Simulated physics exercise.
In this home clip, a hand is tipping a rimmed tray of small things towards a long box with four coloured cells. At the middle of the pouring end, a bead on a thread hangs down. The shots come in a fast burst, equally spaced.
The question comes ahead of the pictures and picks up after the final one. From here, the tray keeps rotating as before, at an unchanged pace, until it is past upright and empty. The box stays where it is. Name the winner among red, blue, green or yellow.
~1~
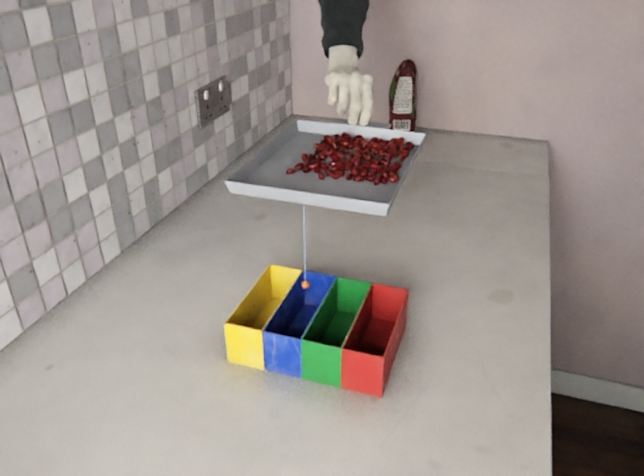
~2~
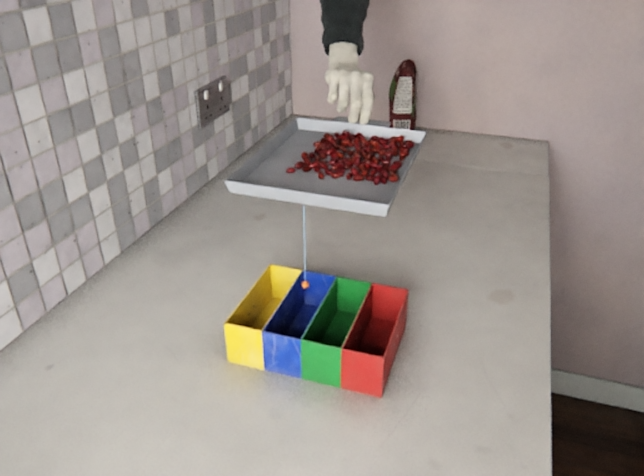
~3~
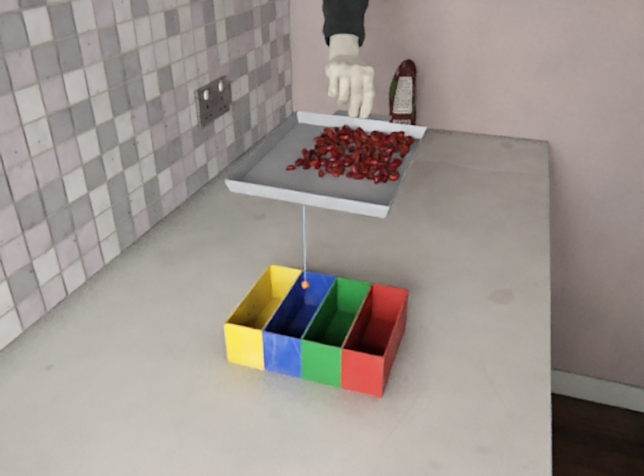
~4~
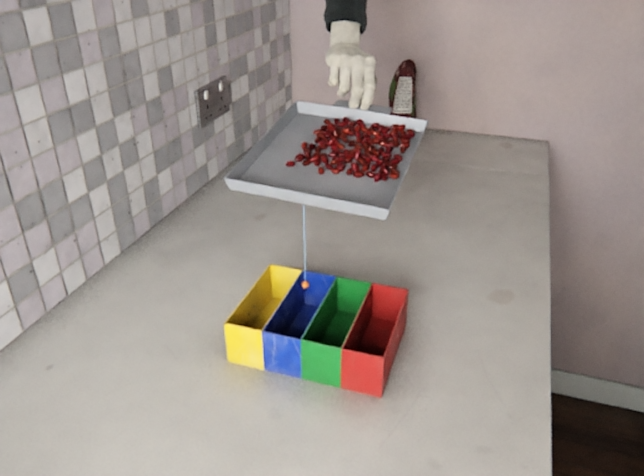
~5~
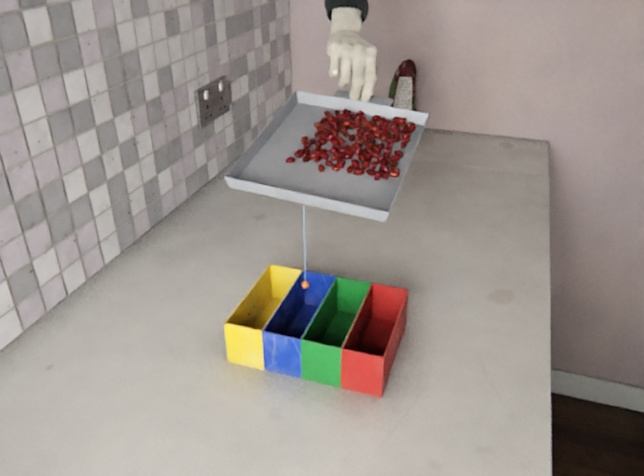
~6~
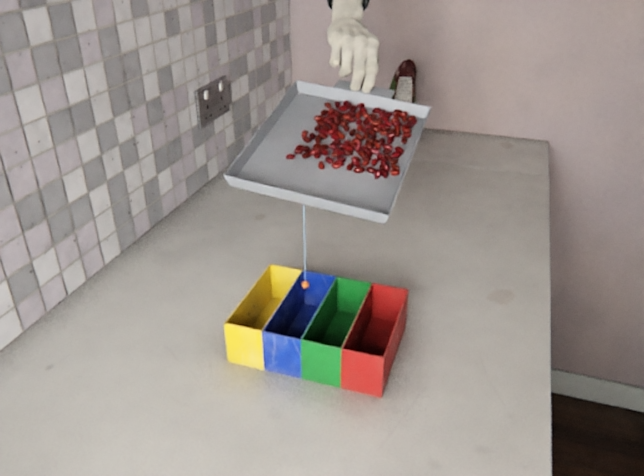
Winner: Red.
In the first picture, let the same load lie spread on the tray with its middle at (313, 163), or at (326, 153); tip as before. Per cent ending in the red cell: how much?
First try 70 %, second try 60 %.
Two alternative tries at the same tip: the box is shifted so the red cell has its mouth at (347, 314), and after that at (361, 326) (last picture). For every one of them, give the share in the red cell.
Roughly 40% first, roughly 70% second.
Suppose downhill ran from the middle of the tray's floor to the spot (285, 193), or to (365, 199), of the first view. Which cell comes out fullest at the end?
One: The yellow one. Two: Red.
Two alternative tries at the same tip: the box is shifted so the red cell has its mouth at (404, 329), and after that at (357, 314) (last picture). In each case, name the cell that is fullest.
Result 1: That green cell; result 2: The cell in red.
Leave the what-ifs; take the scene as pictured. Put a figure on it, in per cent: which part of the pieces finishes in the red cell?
My estimate is about 60 in a hundred.
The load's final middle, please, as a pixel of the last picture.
Somewhere around (368, 350) in the final view.
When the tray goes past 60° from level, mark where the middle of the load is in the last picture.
Near the pixel (361, 191).
Just after the last frame, tray tipped steeply; almost all on the tray; just a few in the red cell; just a few in the green cell; about a tenth falling or outside the box.
A moment on, tray tipped right over; roughly a third on the tray; roughly a quarter in the red cell; about a tenth in the green cell; just a few in the blue cell; roughly a quarter falling or outside the box.
Further on, tray tipped past a quarter turn; roughly two thirds in the red cell; roughly a quarter in the green cell; just a few in the blue cell; about a tenth falling or outside the box.
When it is over, tray tipped past a quarter turn; roughly two thirds in the red cell; roughly a quarter in the green cell; just a few in the blue cell; not one in the yellow cell; about a tenth outside the box.
